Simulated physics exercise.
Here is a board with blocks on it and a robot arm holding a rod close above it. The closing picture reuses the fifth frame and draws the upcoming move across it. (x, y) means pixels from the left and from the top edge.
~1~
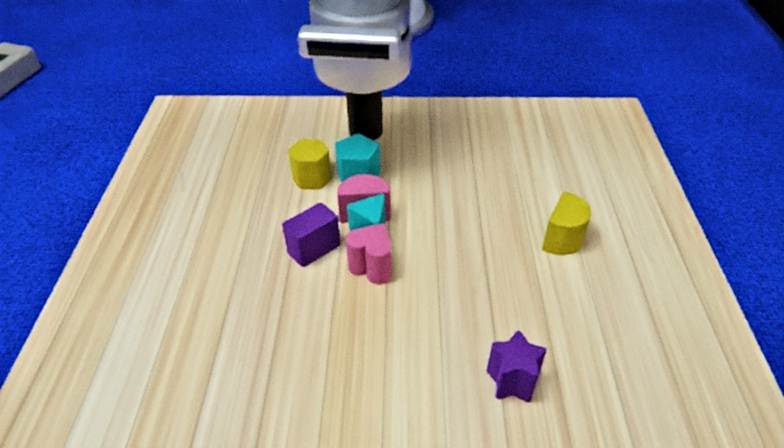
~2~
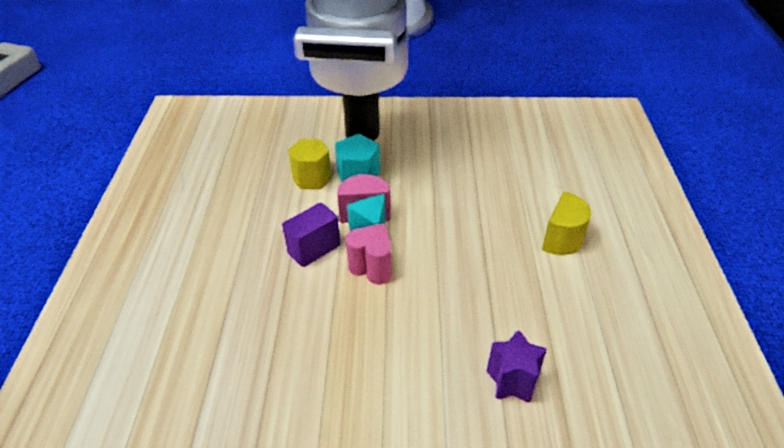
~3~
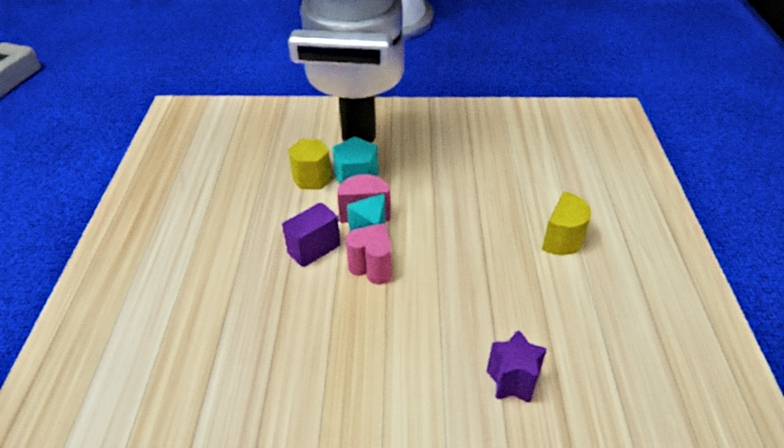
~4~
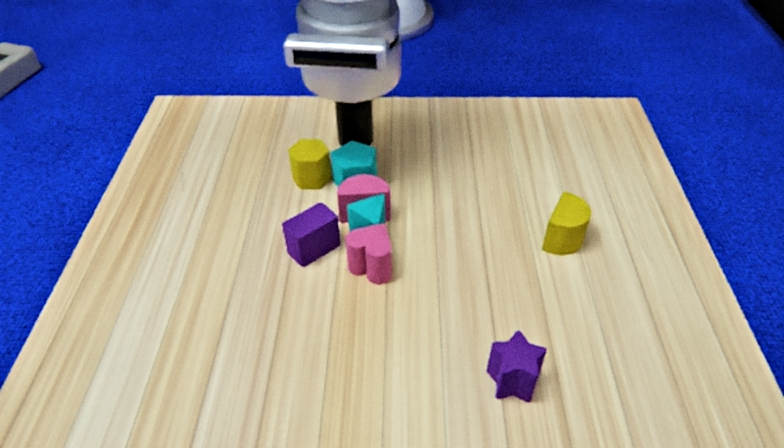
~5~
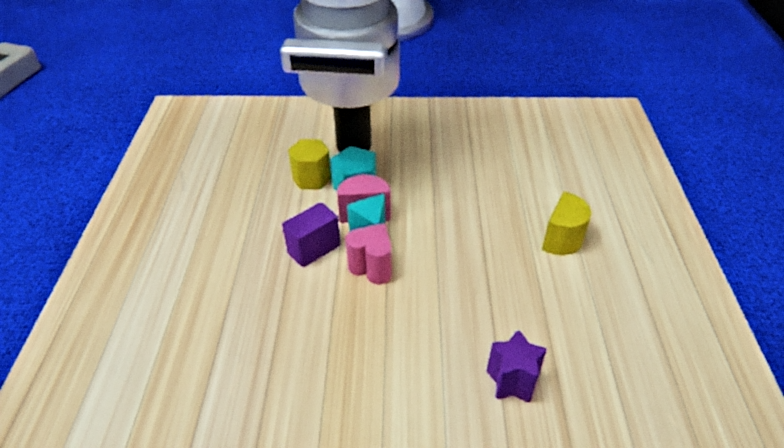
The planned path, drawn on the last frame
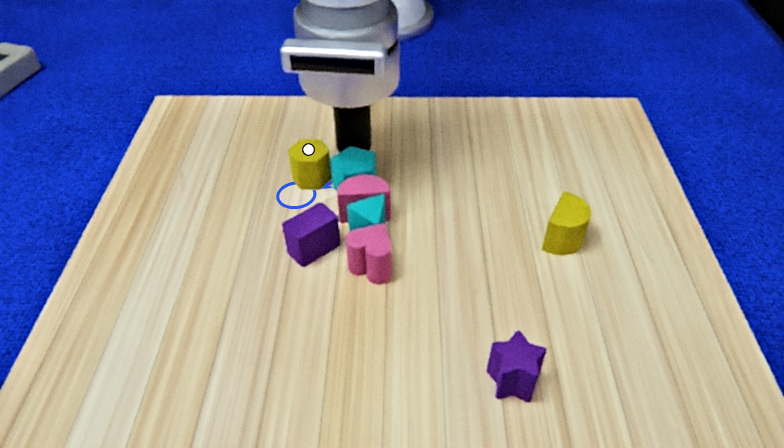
The video shows a robot arm above a wooden board of colored blocks, its dark rod shifting slightly left and then toward the viewer, nudging the turquoise pentagon a short way while the other blocks stay still.
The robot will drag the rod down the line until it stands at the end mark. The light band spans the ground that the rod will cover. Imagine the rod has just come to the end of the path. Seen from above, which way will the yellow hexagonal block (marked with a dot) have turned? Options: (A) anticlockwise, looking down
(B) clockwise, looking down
B - clockwise, looking down.
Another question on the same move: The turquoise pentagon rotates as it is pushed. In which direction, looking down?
Looking down: Anticlockwise.
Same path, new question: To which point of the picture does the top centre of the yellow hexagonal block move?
The answer is (255, 161).
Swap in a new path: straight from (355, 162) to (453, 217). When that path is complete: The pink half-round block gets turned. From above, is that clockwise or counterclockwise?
Spins counterclockwise.
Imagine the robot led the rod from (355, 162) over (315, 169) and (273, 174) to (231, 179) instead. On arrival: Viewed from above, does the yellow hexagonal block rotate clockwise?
I expect not.
Drawn move, from (355, 162) by way of (341, 176) and (321, 187) to (296, 195); the dot is on the yellow hexagonal block.
On the path given first. Halfway along, rod at (330, 165); yellow hexagonal block at (291, 155), turned 30° clockwise; turquoise pentagon at (344, 177), turned 40° anticlockwise; pink half-round block at (370, 195), turned 20° anticlockwise; turquoise three-sided block at (379, 213).
At the end, rod at (294, 178); yellow hexagonal block at (255, 161), turned 60° clockwise; turquoise pentagon at (337, 180), turned 60° anticlockwise; pink half-round block at (371, 196), turned 20° anticlockwise; turquoise three-sided block at (380, 213).
